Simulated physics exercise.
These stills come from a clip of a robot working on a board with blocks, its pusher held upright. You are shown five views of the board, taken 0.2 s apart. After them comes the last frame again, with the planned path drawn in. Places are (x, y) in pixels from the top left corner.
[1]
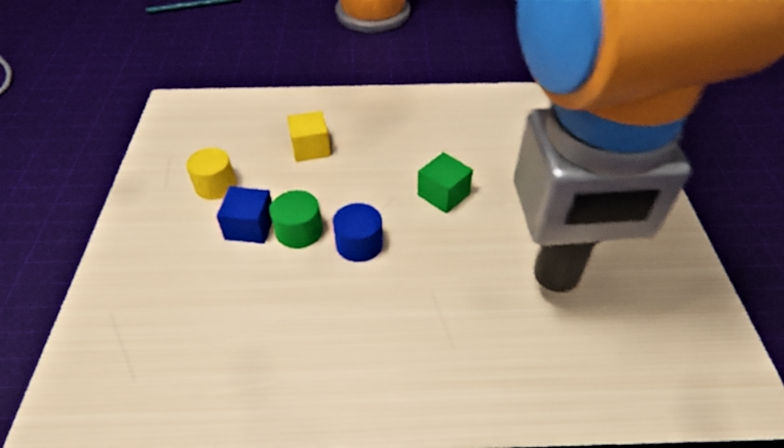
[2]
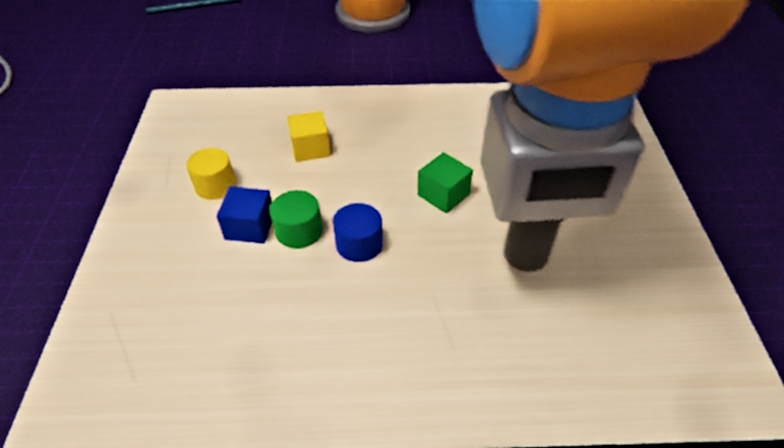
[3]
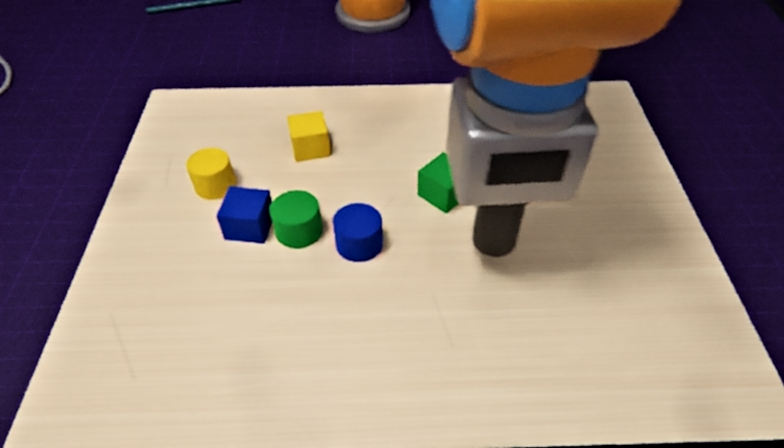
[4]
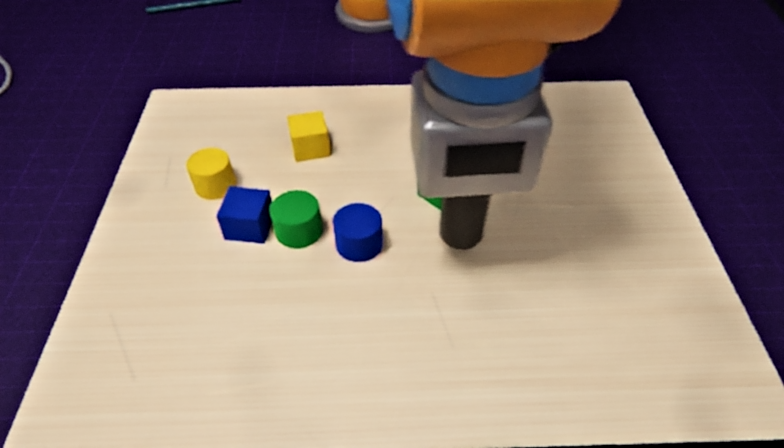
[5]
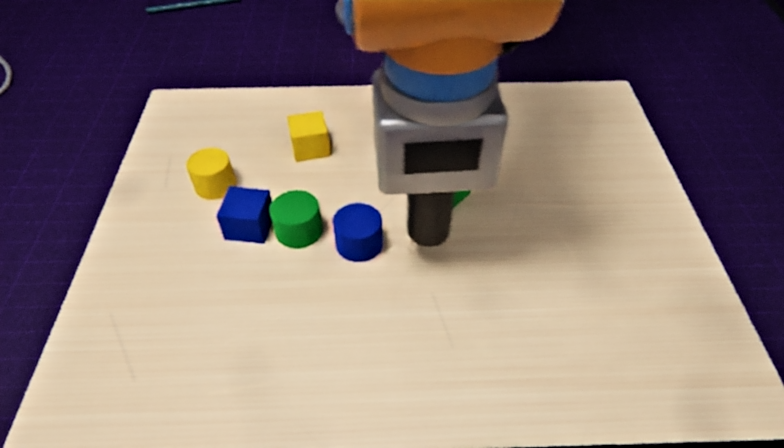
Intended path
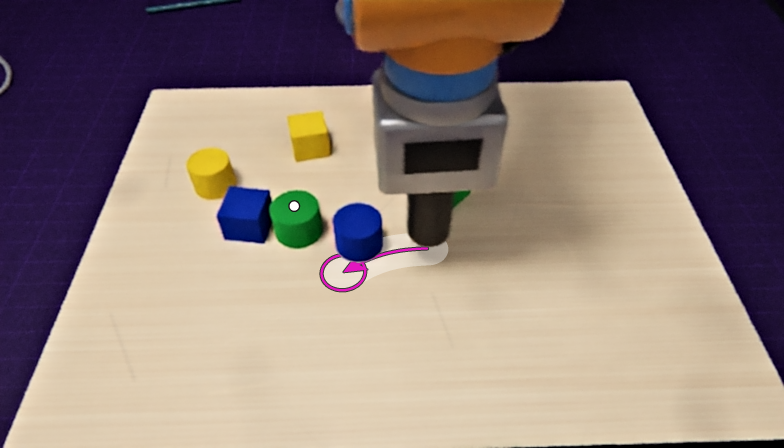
Robot arm with a dark pusher gliding left across a pale board, passing in front of a green cube, colored blocks staying still.
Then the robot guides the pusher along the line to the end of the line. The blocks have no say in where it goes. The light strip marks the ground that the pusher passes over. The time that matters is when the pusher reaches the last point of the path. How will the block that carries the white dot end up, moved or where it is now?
It will be nudged away from its spot.
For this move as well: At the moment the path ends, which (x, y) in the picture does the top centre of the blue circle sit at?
It ends at (311, 221).
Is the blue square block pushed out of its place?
Yes
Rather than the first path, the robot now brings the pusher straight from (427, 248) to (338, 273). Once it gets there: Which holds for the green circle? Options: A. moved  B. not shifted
A.
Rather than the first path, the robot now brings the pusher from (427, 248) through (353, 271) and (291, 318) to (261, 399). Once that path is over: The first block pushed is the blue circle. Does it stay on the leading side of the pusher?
It comes off the pusher's front.
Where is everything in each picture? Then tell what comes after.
The first frame shows lower end of the pusher (557, 274), tops of blocks, blue square block (243, 202), green circle (294, 206), blue circle (357, 219), green square block (446, 169).
The second frame shows pusher (526, 254), blocks as before.
The third frame shows pusher (494, 240), blocks as before.
The fourth frame shows pusher (461, 233), blocks as before.
The fifth frame shows pusher (428, 231), blue square block (243, 202), green circle (294, 206), blue circle (357, 219), green square block hidden.
The drawn path runs from (427, 248) by way of (398, 251) and (370, 259) to (343, 272); the dot is on the green circle.
On the path given first. Halfway along, pusher (382, 237); blue circle (338, 219).
At the end, pusher (341, 255); blue square block (233, 199), turned 15° anticlockwise; green circle (280, 196); blue circle (311, 221); green square block not moved.
